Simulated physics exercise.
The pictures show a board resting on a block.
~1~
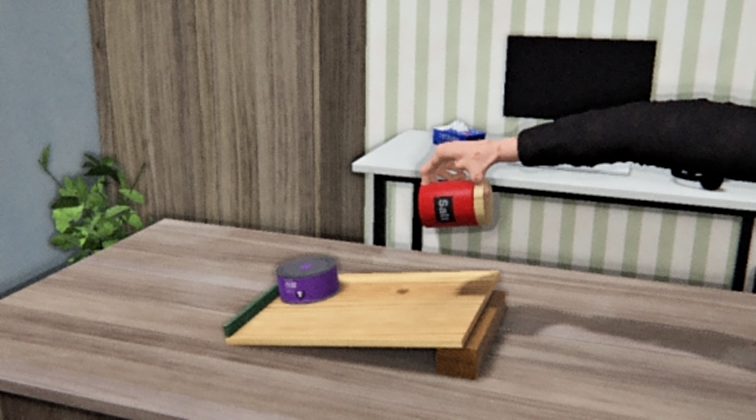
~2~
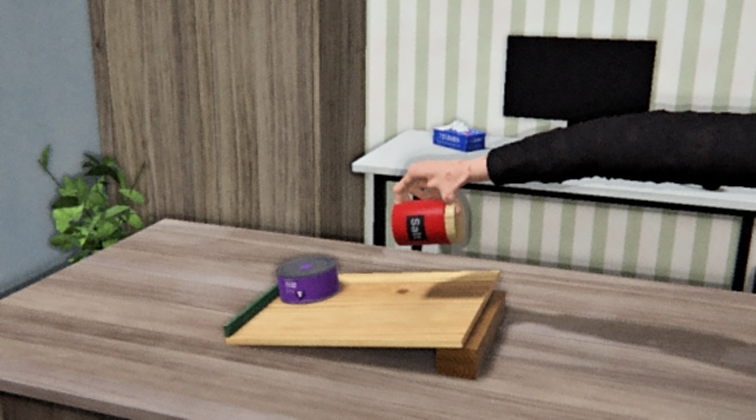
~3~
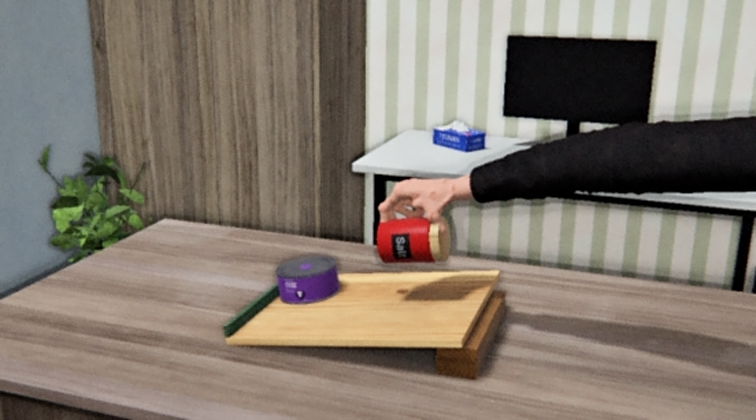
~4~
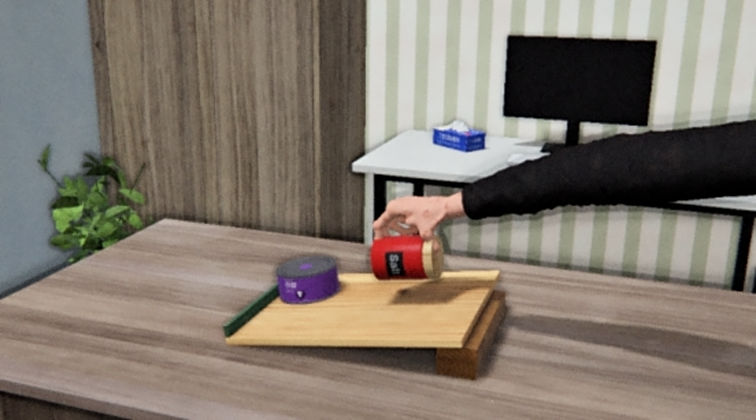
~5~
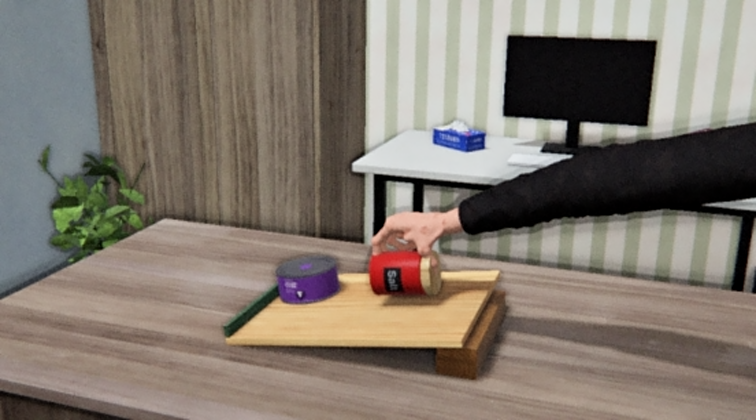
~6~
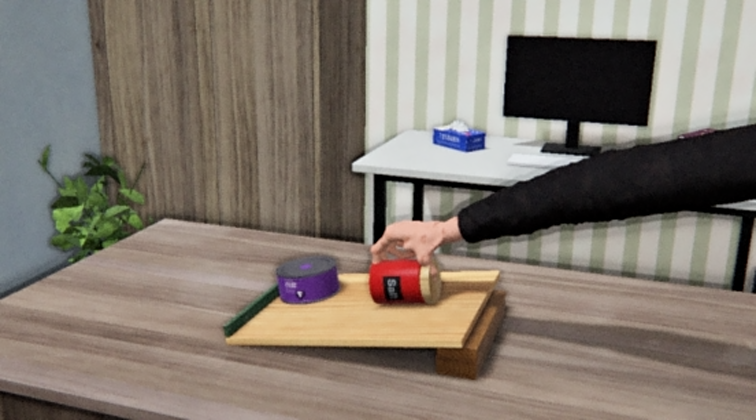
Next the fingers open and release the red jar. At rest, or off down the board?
The red jar remains at rest.
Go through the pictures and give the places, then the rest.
Still above its spot; red jar (456, 204); purple tub (308, 280), in the first frame.
Still above its spot; red jar (429, 222); purple tub (308, 280), in the second frame.
Still above its spot; red jar (414, 240); purple tub (308, 280), in the third frame.
Still above its spot; red jar (408, 257); purple tub (308, 280), in the fourth frame.
Still above its spot; red jar (406, 273); purple tub (308, 280), in the fifth frame.
In place under the hand; red jar (405, 282); purple tub (308, 280), in the sixth frame.
Then, 0.30 s past the last view, nothing moves.
Then, 0.70 s past the last view, red jar resting near (405, 282).
Finally, both still in place. Final places as the last picture's camera would see them, red jar near (405, 282). The red jar stays where it is put.
